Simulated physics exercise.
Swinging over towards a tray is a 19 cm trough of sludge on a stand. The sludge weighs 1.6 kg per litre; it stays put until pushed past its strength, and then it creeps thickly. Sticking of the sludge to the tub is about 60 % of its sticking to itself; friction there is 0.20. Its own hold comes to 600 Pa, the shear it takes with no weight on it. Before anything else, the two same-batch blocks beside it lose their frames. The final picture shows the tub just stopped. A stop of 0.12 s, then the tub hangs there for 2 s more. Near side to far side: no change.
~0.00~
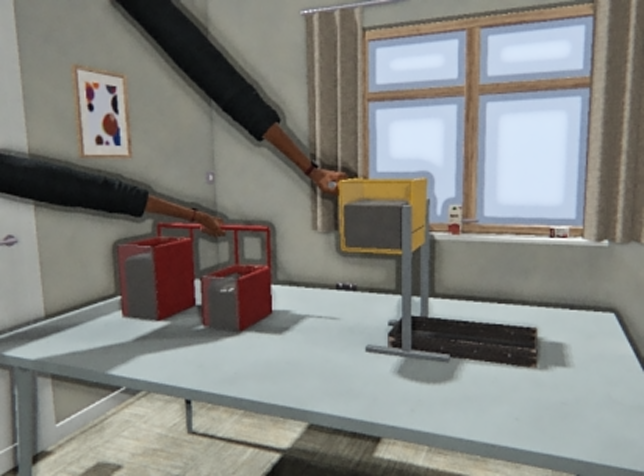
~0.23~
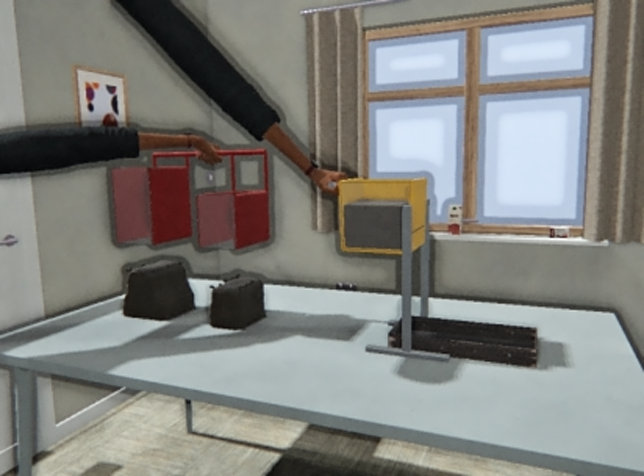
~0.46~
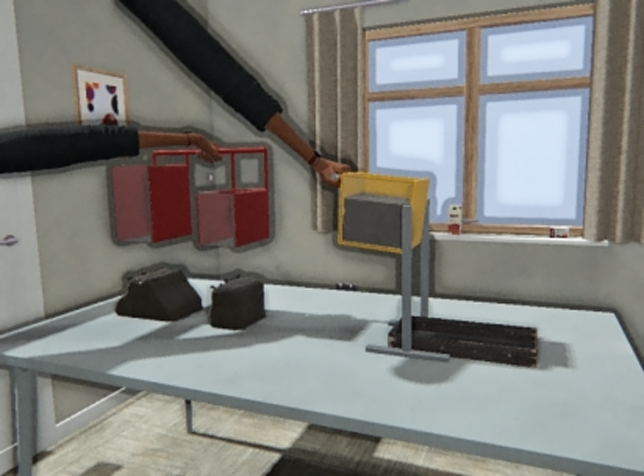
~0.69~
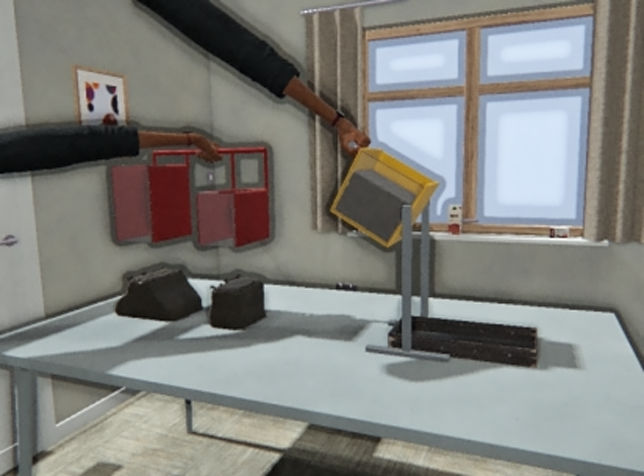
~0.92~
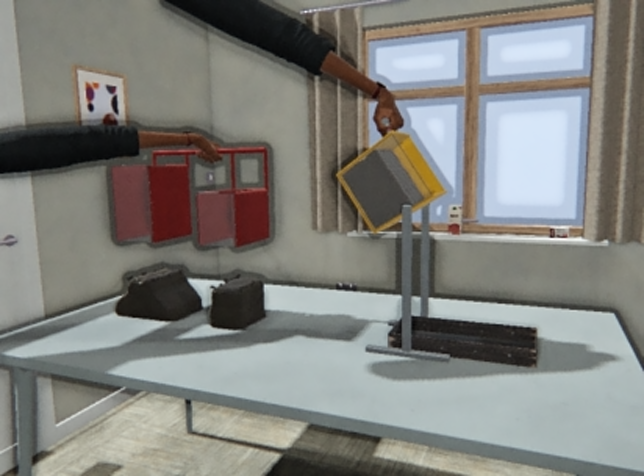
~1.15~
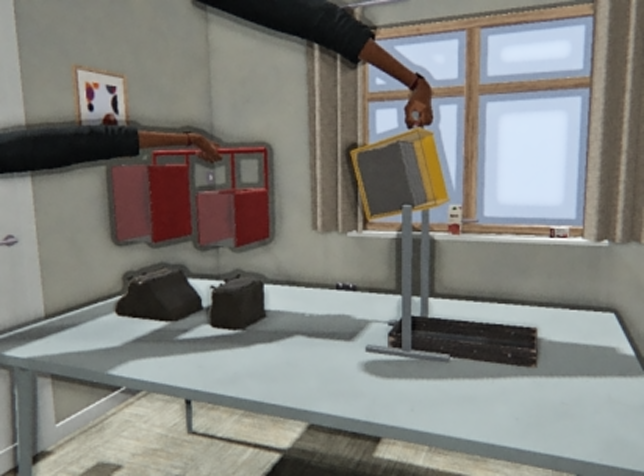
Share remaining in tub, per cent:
Near 100 percent.
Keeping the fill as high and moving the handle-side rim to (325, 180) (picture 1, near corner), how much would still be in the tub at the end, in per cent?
That would leave about 100 % in the tub.
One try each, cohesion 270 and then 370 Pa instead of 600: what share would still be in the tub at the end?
Respectively 75 % and 95 %.
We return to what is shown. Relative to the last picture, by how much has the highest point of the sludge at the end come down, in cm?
1 cm or so.
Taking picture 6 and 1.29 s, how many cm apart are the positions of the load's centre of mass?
The change is near 0 cm.
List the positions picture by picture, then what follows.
The first picture shows handle-side rim at (342, 182), tilt 0 degrees; top of the sludge at (407, 205); blocks stand 22 cm, 14 cm (left to right).
The second picture shows handle-side rim at (342, 182), tilt 0 degrees; top of the sludge at (407, 205); blocks stand 18 cm, 14 cm (left to right).
The third picture shows handle-side rim at (345, 175), tilt 6 degrees; top of the sludge at (347, 198); blocks stand 15 cm, 14 cm (left to right).
The fourth picture shows handle-side rim at (363, 150), tilt 30 degrees; top of the sludge at (356, 173); blocks stand 15 cm, 14 cm (left to right).
The fifth picture shows handle-side rim at (393, 134), tilt 56 degrees; top of the sludge at (373, 151); blocks stand 15 cm, 14 cm (left to right).
The sixth picture shows handle-side rim at (419, 132), tilt 76 degrees; top of the sludge at (394, 143); blocks stand 15 cm, 14 cm (left to right).
After 1.29 s, the tub is at 76 degrees and holds 100 %.
After 1.46 s, the tub is at 76 degrees and holds 100 %.
After 1.63 s, the tub is at 76 degrees and holds 100 %.
After 1.80 s, the tub is at 76 degrees and holds 100 %.
After 3.15 s, at the end, the tub is at 76 degrees and holds 100 %.
